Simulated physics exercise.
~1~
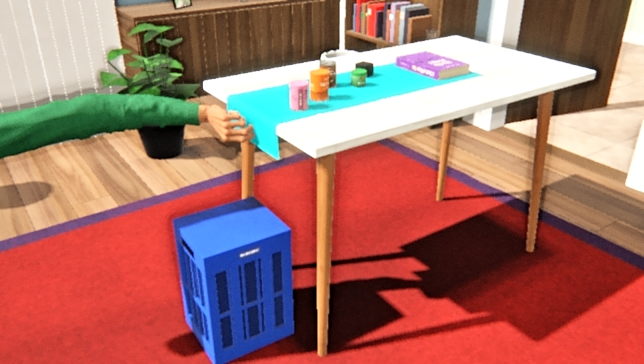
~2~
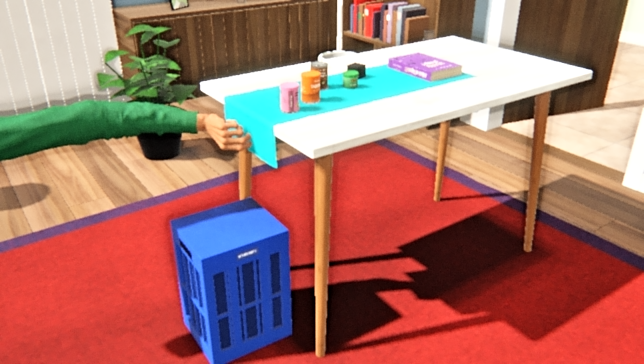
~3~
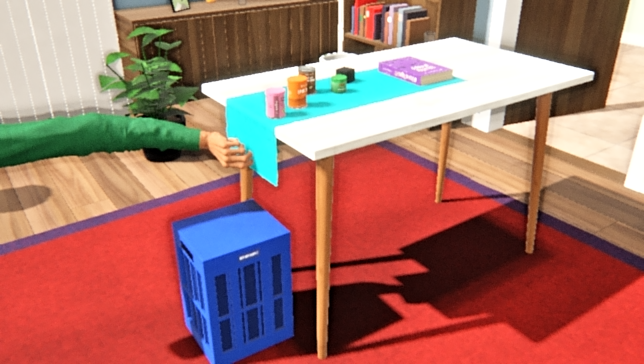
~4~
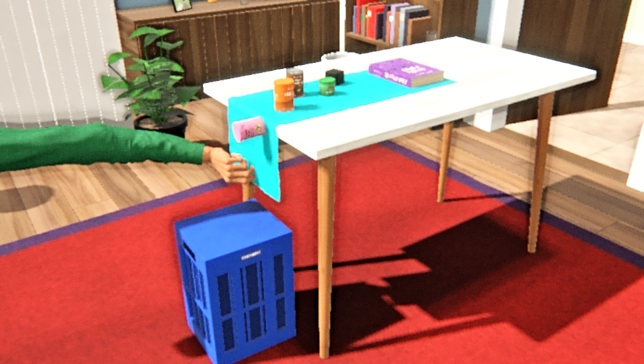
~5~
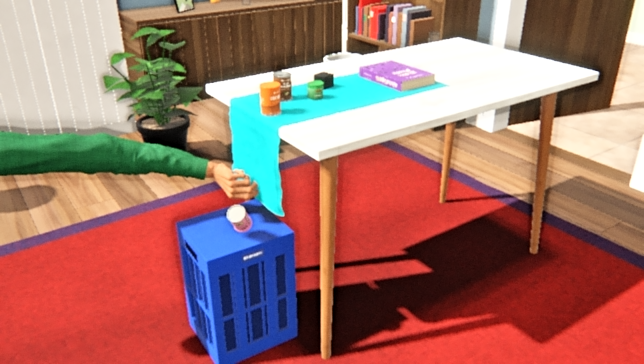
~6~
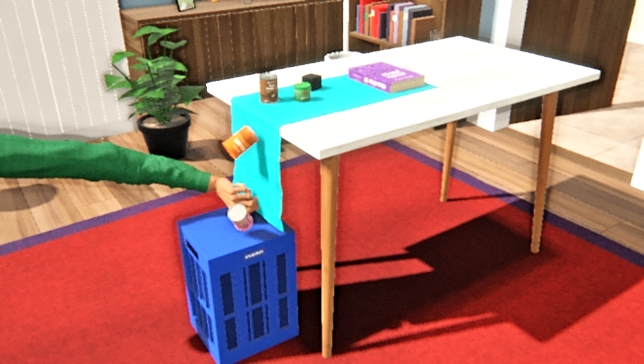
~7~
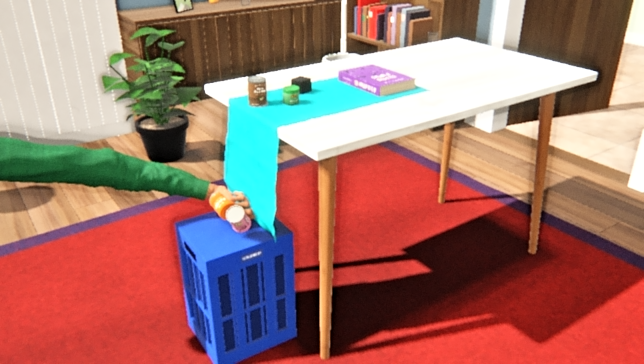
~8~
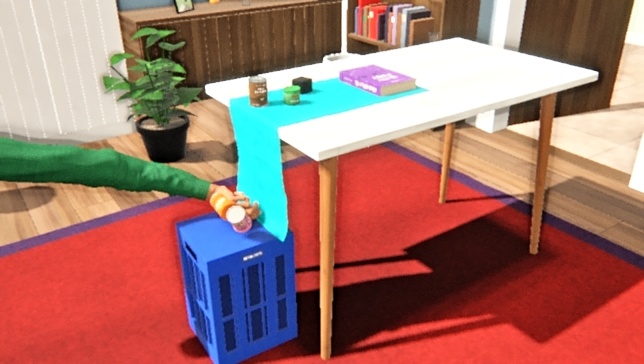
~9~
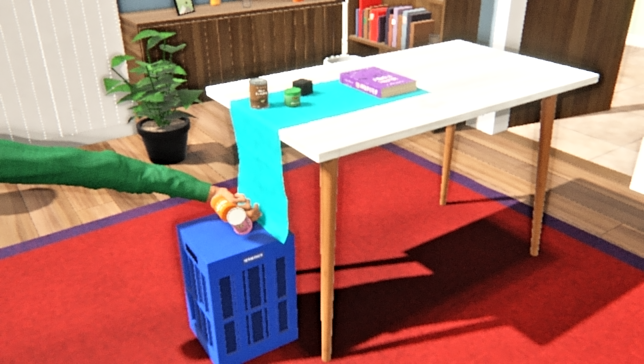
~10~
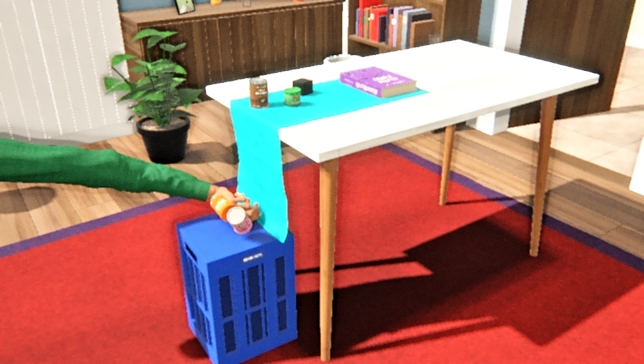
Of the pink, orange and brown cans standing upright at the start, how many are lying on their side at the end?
Two of them, the pink can and the orange can, end up lying on their side on the blue crate. The brown can still stands on the table.
